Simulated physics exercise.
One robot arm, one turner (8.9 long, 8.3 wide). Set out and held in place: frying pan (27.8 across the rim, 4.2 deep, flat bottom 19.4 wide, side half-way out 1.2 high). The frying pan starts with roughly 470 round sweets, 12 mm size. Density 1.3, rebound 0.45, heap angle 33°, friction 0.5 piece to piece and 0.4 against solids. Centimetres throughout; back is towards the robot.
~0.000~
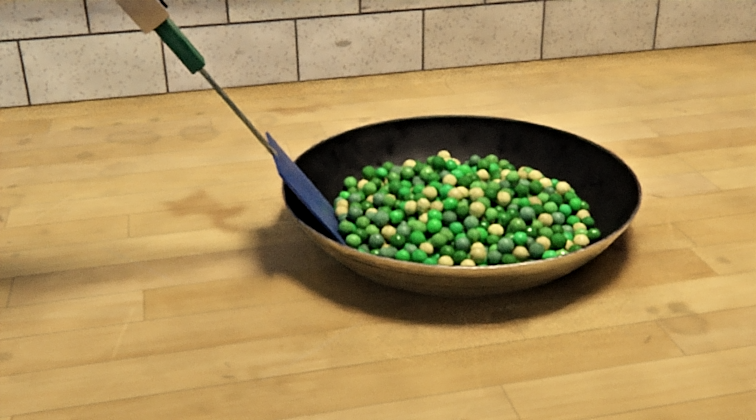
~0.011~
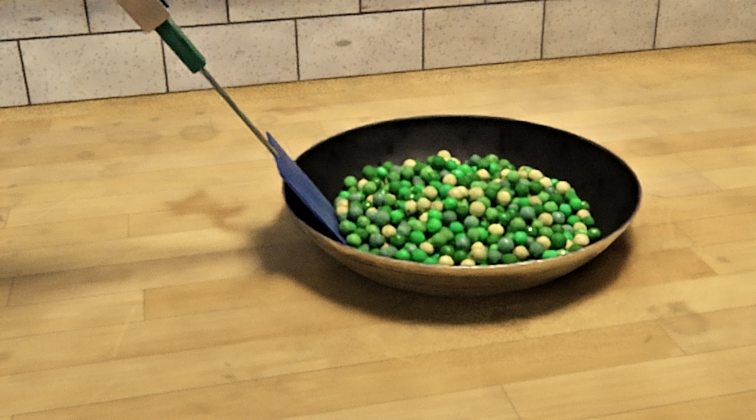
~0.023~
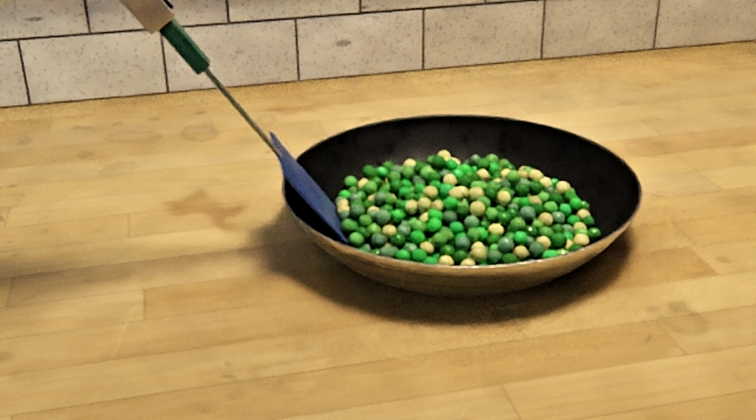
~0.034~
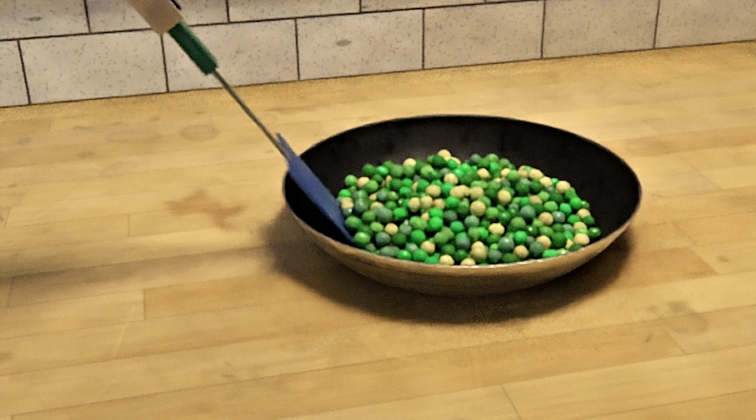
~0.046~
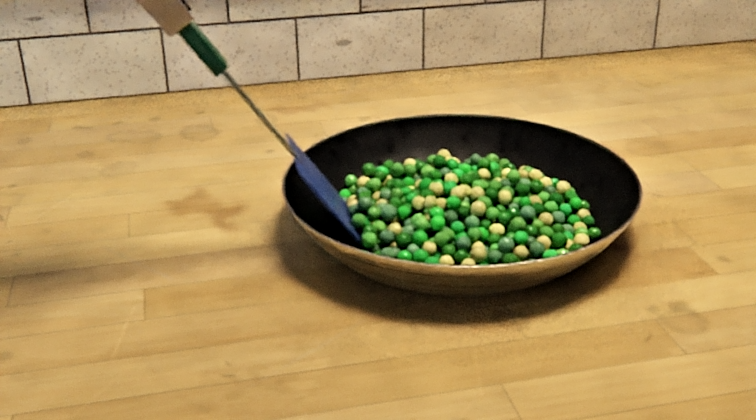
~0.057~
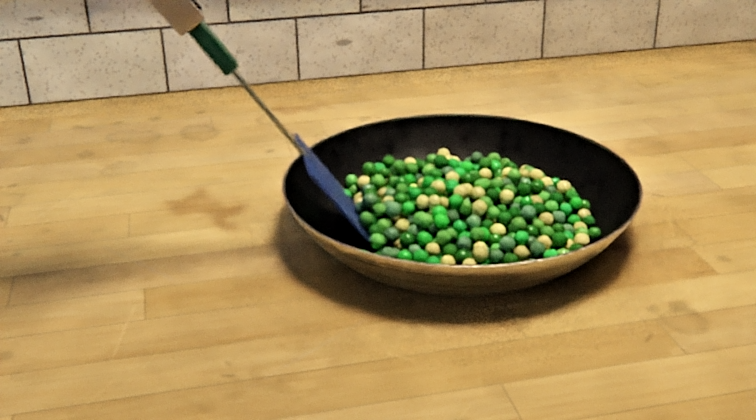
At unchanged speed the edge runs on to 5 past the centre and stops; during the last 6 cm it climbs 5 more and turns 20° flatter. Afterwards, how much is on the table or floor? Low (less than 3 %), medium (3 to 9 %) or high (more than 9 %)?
Share on the table or floor: Low (less than 3 %).
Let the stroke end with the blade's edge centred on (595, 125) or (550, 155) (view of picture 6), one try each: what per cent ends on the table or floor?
Some 25 and 5 per cent.
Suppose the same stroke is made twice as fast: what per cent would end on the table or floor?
In that case some 15 per cent.
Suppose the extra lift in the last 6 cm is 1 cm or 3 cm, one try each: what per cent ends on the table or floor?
About 0 and 0 per cent.
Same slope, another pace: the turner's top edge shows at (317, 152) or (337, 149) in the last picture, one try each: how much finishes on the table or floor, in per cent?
Some 10 and 15 per cent.
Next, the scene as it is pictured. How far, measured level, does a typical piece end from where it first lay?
Some 3 cm.
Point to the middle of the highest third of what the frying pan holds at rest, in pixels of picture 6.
At about (555, 181).
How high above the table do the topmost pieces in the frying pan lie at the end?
Some 5.5 cm.
By 0.13 s, sloping 56°, highest piece 5 above the table; 473 in the frying pan.
By 0.21 s, sloping 48°, highest piece 6 above the table; 473 in the frying pan.
By 0.44 s, sloping 36°, highest piece 5 above the table; 471 in the frying pan, 2 on the blade or in flight.
By 1.50 s, sloping 36°, highest piece 5 above the table; 471 in the frying pan, 2 on the table or floor.
Final count, 471 in the frying pan, 2 on the table or floor. That is 0 % on the table or floor.
